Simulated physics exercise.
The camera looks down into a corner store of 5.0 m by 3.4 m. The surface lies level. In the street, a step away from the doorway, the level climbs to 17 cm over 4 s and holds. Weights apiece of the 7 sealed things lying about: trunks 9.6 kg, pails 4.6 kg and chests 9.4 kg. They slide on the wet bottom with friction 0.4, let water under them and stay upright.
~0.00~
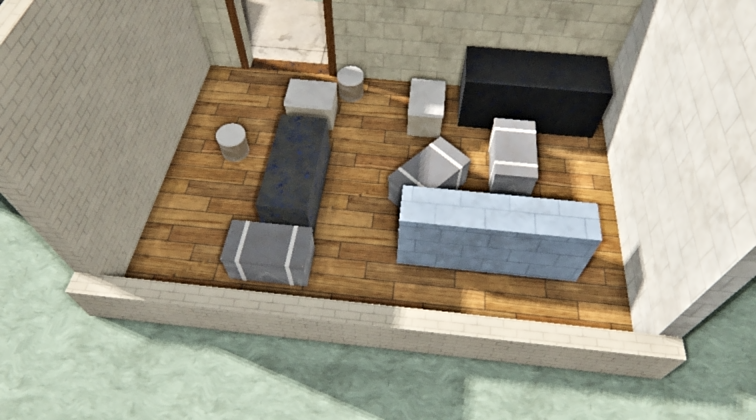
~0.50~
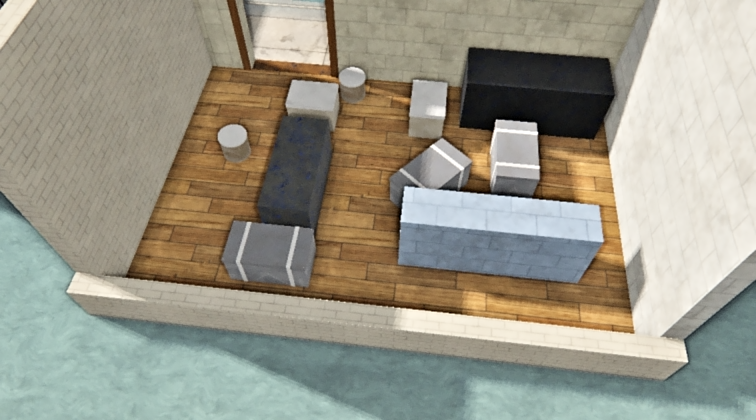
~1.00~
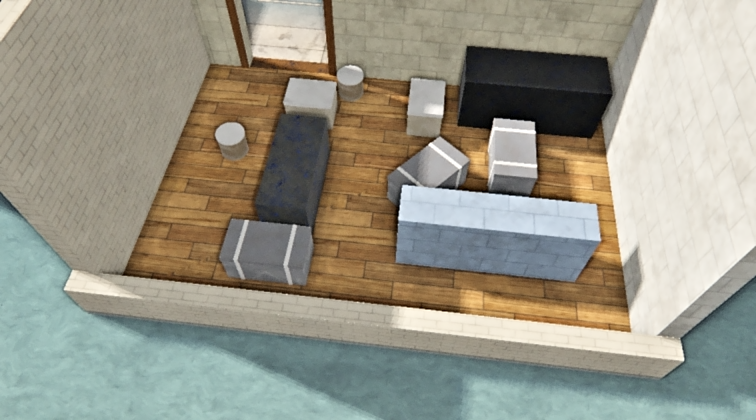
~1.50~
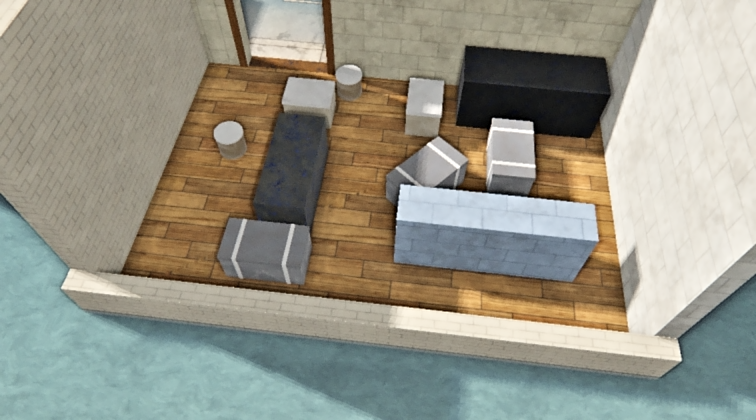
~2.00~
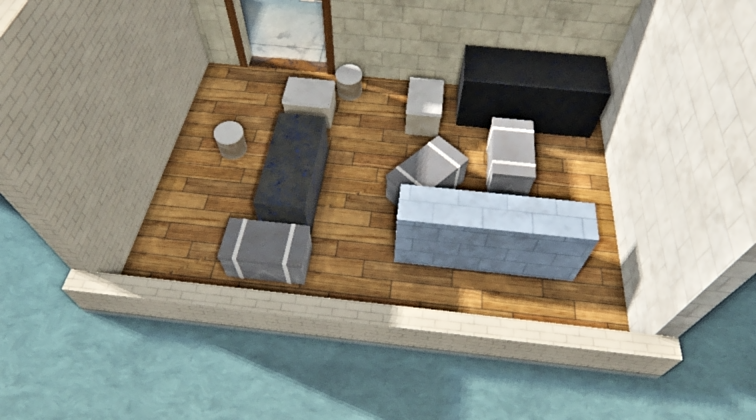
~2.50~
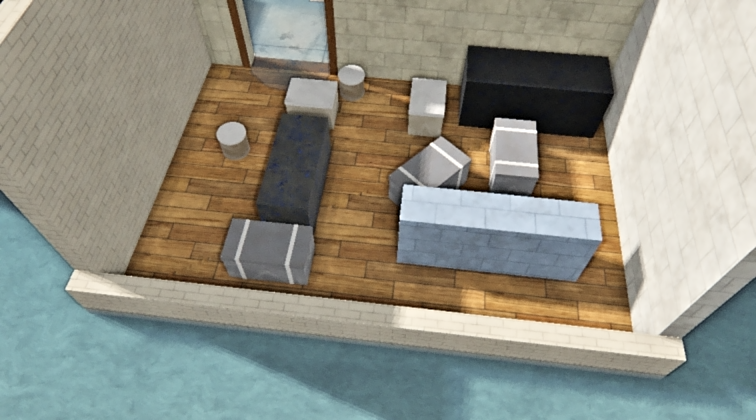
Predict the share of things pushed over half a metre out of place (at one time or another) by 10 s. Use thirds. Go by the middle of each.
That comes to between one and two thirds.
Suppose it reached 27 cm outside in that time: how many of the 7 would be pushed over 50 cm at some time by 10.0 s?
Then 5.
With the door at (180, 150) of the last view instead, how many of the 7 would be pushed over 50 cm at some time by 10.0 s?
Then 5.
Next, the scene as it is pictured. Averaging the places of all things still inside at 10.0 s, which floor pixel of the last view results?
At about (403, 185).
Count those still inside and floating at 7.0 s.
1 of them.
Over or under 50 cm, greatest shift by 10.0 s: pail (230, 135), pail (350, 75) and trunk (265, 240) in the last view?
In that order: More, less, past it.
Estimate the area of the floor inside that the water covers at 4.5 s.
About 4.0 m2.
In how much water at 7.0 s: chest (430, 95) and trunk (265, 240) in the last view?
Roughly 2 and 5 cm.
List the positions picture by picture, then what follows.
In the first frame, a trunk at (267, 243) rests on the ground; a trunk at (516, 147), on the bottom; 0.0 m2 under water; 0 of 7 have shifted.
In the second frame, a trunk at (268, 244) rests on the ground; a trunk at (517, 148) rests on the ground; 0.0 m2 under water; 0 of 7 have shifted.
In the third frame, a trunk at (266, 242) rests on the ground; a trunk at (515, 147), on the bottom; 0.0 m2 under water; 0 of 7 have shifted.
In the fourth frame, a trunk at (264, 241) rests on the ground; a trunk at (513, 147) rests on the ground; 0.0 m2 under water; 0 of 7 have shifted.
In the fifth frame, a trunk at (264, 241), on the bottom; a trunk at (514, 146), on the bottom; 0.0 m2 under water; 0 of 7 have shifted.
In the sixth frame, a trunk at (267, 242), on the bottom; a trunk at (516, 147), on the bottom; 0.3 m2 under water; 0 of 7 have shifted.
After 3.5 s 0 of 7 are over 50 cm from their spots; 0 afloat.
After 4.5 s 0 of 7 are over 50 cm from their spots; 0 afloat.
After 7.0 s 2 of 7 are over 50 cm from their spots; 1 afloat.
After 10.0 s 4 of 7 are over 50 cm from their spots, and 4 have been at some point; 4 afloat.
